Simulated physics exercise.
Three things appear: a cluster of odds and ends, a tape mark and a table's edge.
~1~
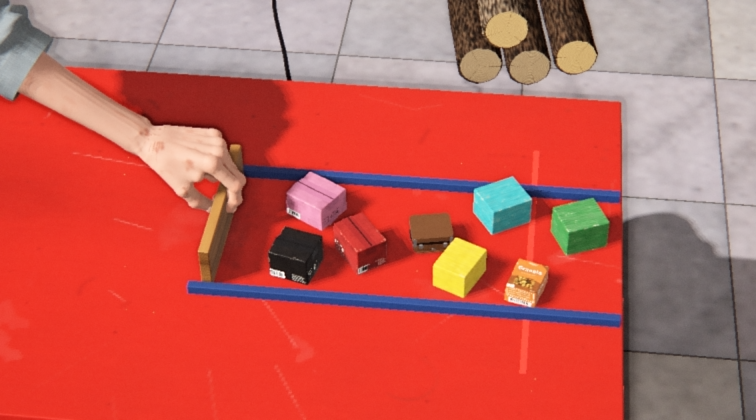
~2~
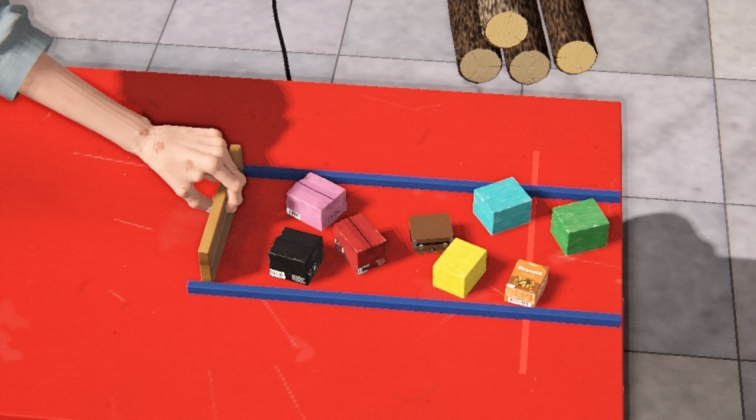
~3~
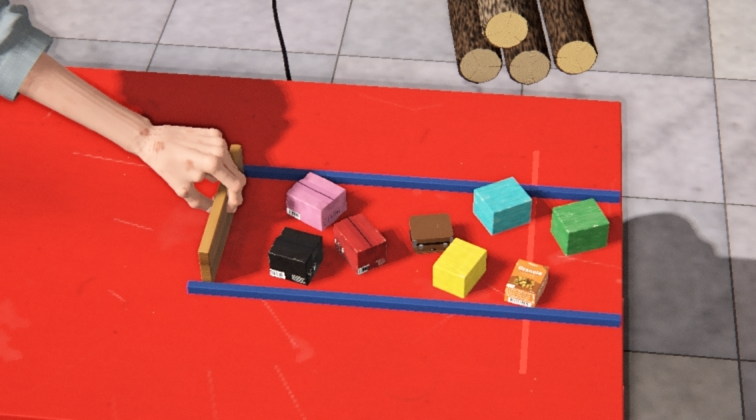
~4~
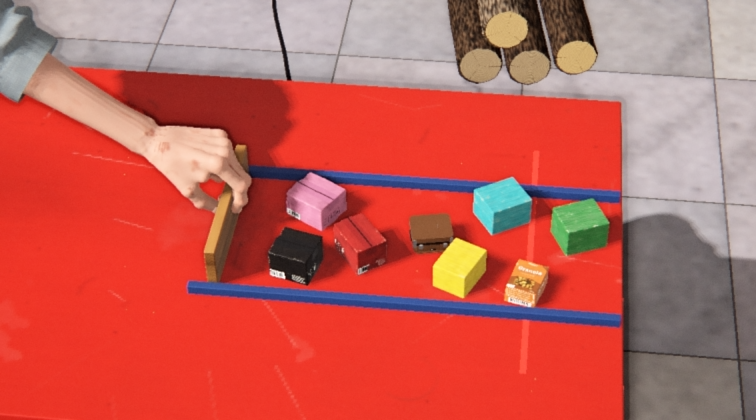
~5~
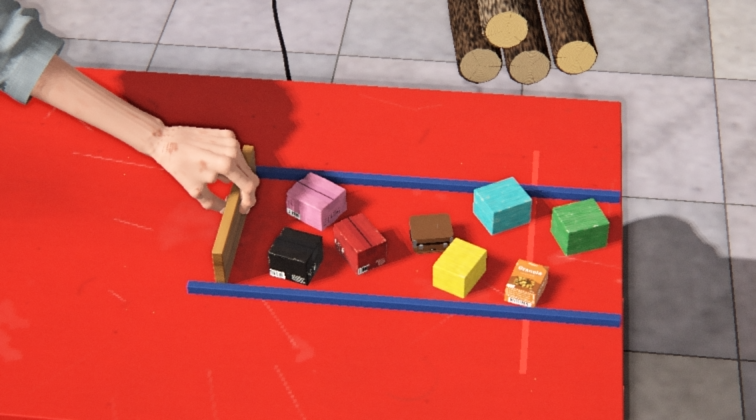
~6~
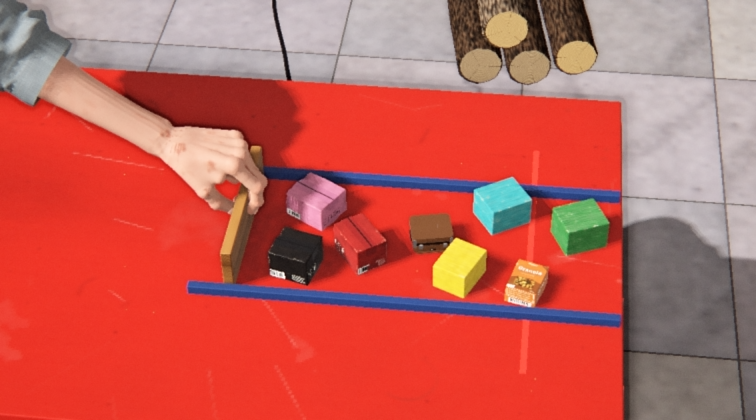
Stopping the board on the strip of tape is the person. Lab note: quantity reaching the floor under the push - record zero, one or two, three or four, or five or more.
The push is going to clear one or two off the end.
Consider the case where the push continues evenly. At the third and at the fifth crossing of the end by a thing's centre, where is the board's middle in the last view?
Near (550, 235) first, near (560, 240) second.
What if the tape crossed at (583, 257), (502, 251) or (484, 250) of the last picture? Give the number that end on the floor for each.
The counts: 5, 0 and 0.
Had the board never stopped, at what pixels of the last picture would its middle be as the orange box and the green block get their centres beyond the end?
Around (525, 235), then around (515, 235).
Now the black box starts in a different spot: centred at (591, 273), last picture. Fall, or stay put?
Drops.
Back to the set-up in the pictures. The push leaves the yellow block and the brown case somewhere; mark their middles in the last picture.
Around (595, 282), then around (590, 242).
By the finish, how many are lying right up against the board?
It touches 3.
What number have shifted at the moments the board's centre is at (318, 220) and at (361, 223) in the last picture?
Up to then 3, and up to the other point 4.
Early on, none off yet; green block at rest near (580, 227); orange box at rest near (527, 284); turquoise block at rest near (502, 206).
Finally, the number that fall off is one or two; lost, orange box and green block.
